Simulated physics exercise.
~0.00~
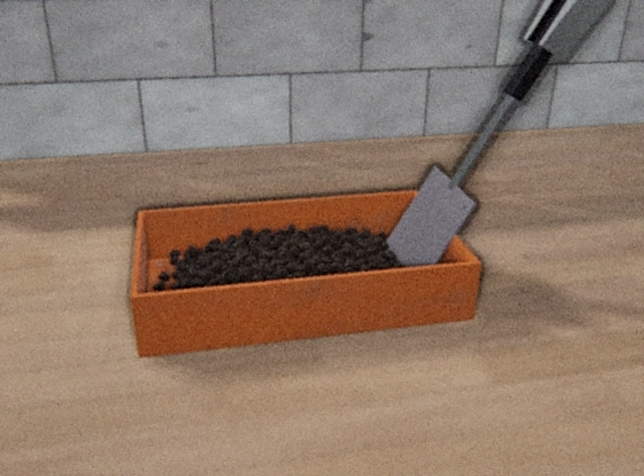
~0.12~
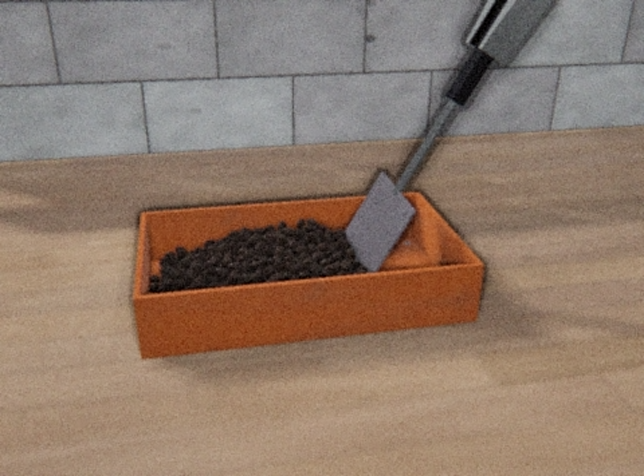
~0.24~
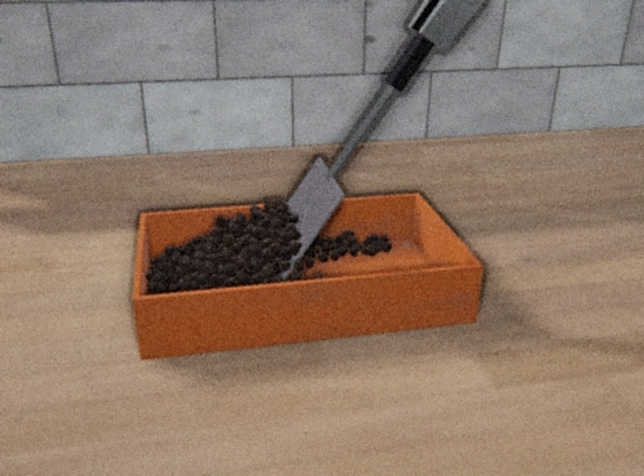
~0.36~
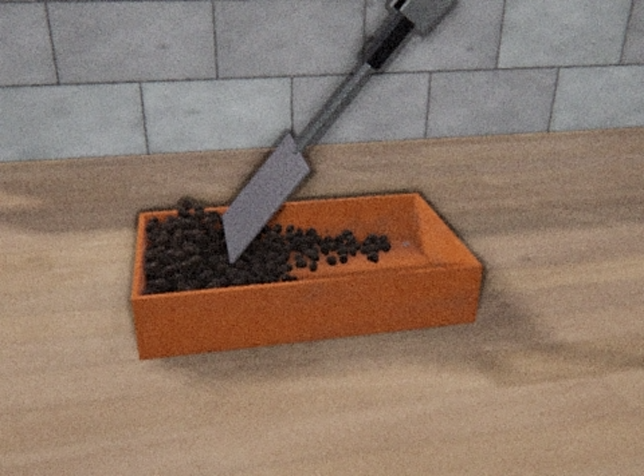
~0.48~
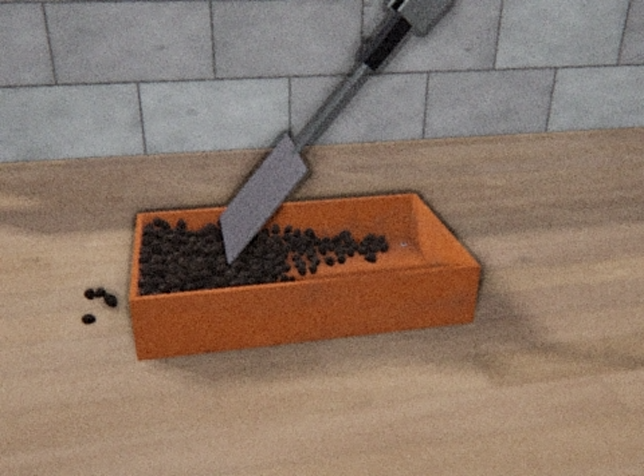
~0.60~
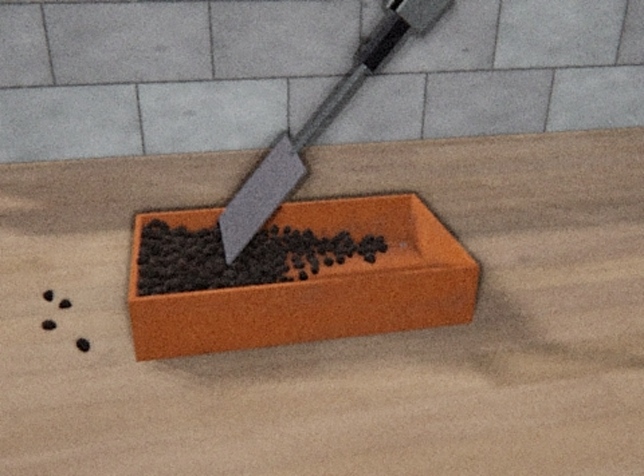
A robot arm pushed a grey paddle leftward through dark beans in an orange trough, heaping them at the left end, then held still as the pile settled and four beans spilled over and came to rest on the wooden table.
